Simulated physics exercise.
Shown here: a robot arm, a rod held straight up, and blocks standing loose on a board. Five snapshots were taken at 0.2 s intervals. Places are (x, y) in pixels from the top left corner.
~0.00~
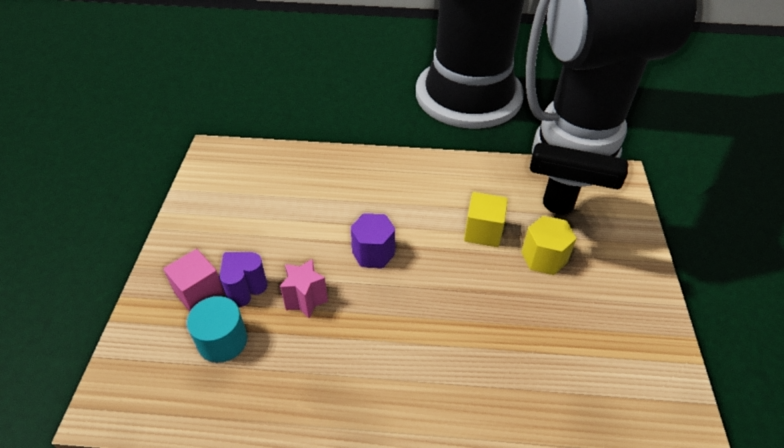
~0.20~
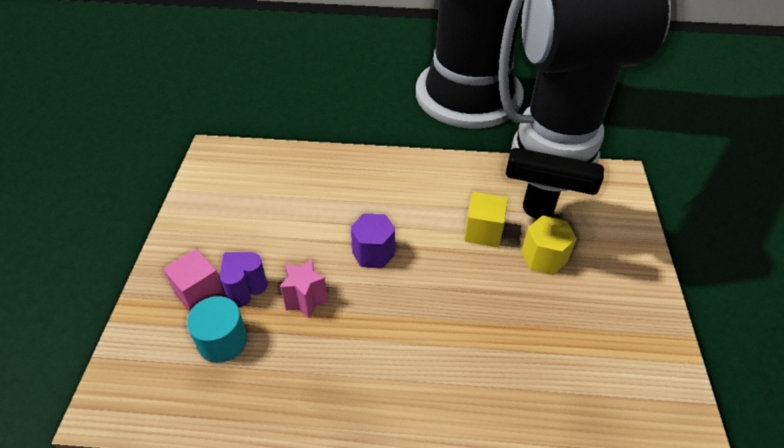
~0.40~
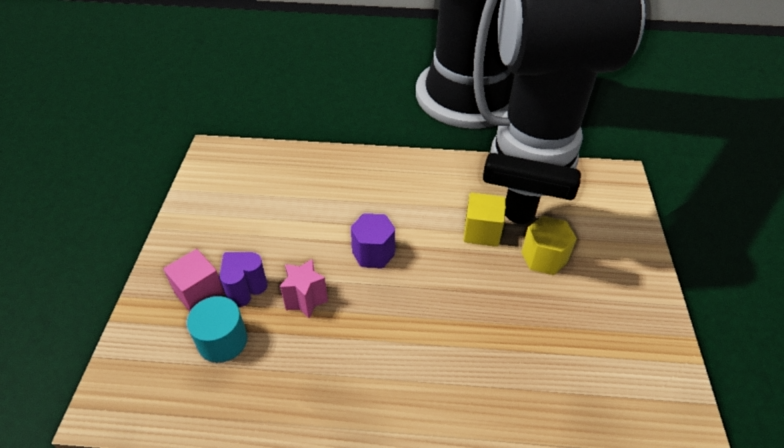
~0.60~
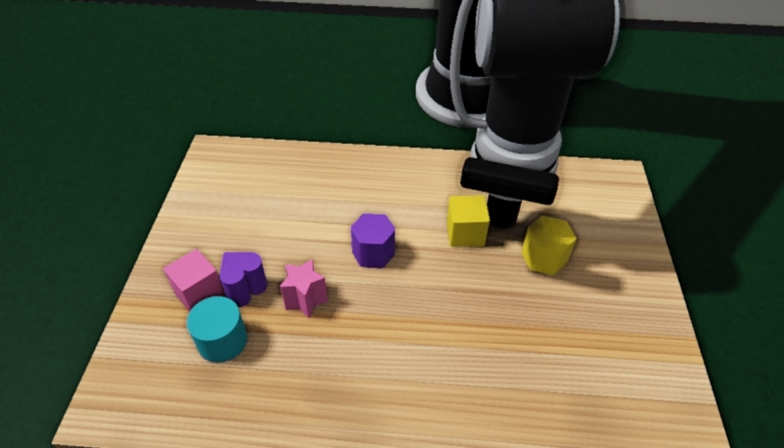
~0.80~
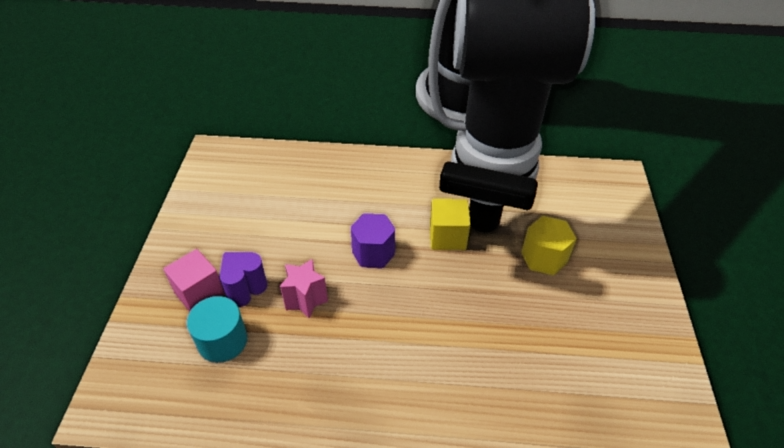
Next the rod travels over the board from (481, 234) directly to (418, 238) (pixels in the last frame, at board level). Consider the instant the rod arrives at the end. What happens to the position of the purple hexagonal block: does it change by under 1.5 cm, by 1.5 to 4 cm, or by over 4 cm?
The displacement of the purple hexagonal block is 1.5-4 cm.
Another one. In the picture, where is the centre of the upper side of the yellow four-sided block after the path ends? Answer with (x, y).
I'd expect the centre of its top face to be at (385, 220).
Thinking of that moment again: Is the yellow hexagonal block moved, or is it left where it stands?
Answer: Unmoved.
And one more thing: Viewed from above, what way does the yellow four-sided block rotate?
It makes a counterclockwise turn.
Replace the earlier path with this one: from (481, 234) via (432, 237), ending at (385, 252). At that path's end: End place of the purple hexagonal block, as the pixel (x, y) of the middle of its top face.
My best guess is (311, 243).
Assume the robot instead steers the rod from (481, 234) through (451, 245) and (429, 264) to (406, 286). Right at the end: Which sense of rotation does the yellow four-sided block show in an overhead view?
Turns clockwise.
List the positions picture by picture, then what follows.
The first picture shows lower end of the rod (558, 204), tops of blocks, purple hexagonal block (373, 228), yellow four-sided block (488, 207), yellow hexagonal block (552, 233).
The second picture shows rod (538, 208), blocks as before.
The third picture shows rod (519, 213), blocks as before.
The fourth picture shows rod (501, 217), yellow four-sided block (469, 208).
The fifth picture shows rod (484, 221), purple hexagonal block (373, 228), yellow four-sided block (451, 212), yellow hexagonal block (552, 233).
On the path given first. Halfway along, rod (450, 223); yellow four-sided block (417, 215).
At the end, rod (419, 224); purple hexagonal block (350, 234); yellow four-sided block (385, 220), turned 25° anticlockwise; yellow hexagonal block not moved.
